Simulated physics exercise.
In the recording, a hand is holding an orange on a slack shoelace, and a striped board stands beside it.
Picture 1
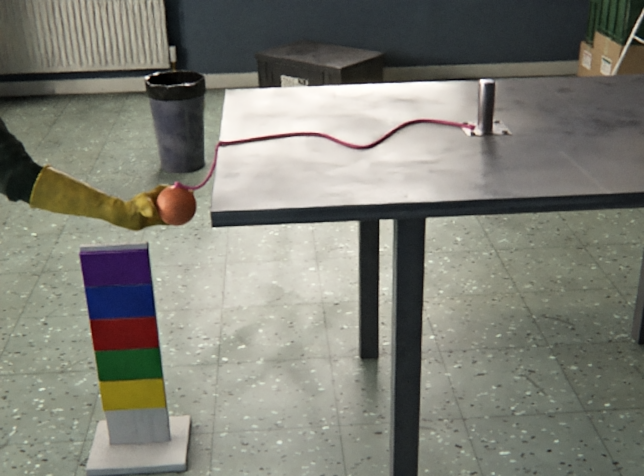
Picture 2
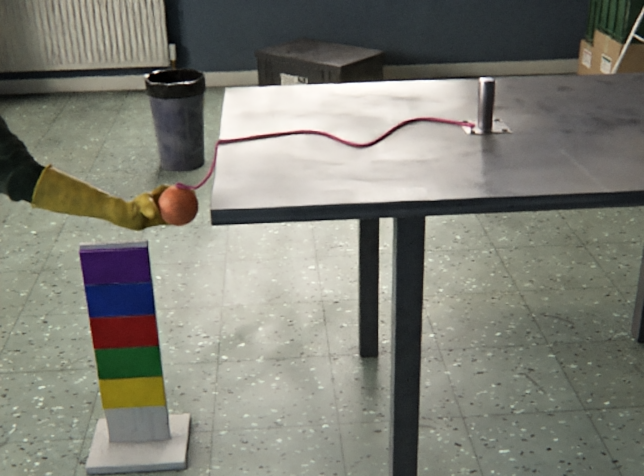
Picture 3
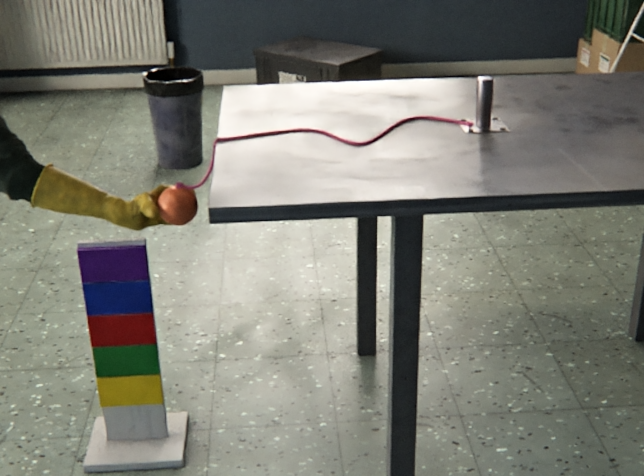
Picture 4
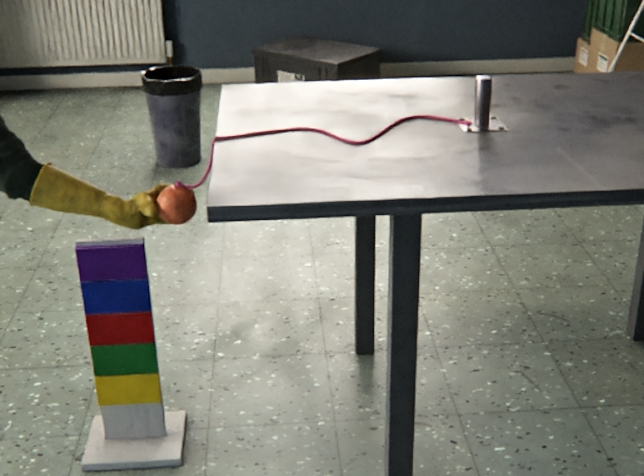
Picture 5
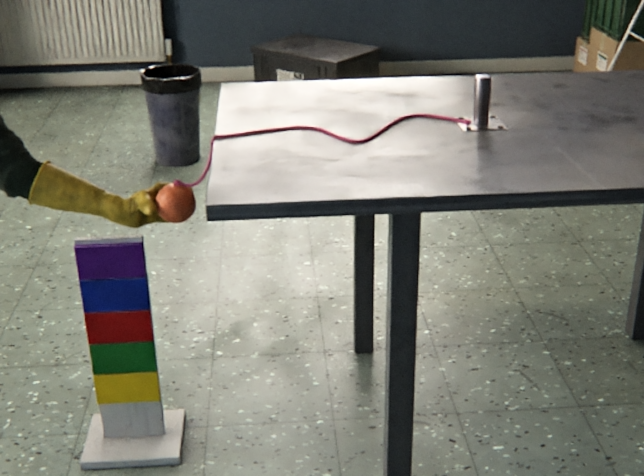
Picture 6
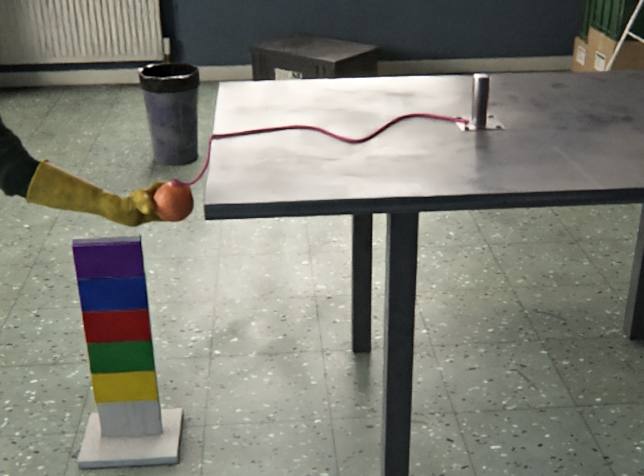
At first, a yellow-gloved hand holds an orange ball-like object just off the left edge of a table, above a striped board, with a slack red cord running from it across the tabletop to a metal post. The hand keeps holding it there, and almost nothing moves apart from a slight shift of the whole view.
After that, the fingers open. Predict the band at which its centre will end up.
I predict the blue band.
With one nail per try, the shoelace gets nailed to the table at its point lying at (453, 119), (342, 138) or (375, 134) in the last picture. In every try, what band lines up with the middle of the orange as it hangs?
Results, in sequence: Blue / purple / purple.
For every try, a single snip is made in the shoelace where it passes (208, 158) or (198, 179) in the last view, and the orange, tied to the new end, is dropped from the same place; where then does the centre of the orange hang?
(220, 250) and (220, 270).
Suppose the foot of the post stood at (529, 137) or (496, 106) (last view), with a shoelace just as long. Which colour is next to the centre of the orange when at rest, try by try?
First try: Purple; second try: Purple.
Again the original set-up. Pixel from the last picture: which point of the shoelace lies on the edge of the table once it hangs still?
That spot is around (281, 128).
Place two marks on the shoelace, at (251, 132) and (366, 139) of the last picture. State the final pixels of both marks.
Near (213, 166) and (316, 128).
Early on, orange near (243, 286); level with blue.
Midway, orange near (204, 282); level with blue.
Finally, orange near (217, 282); level with blue. The blue one.
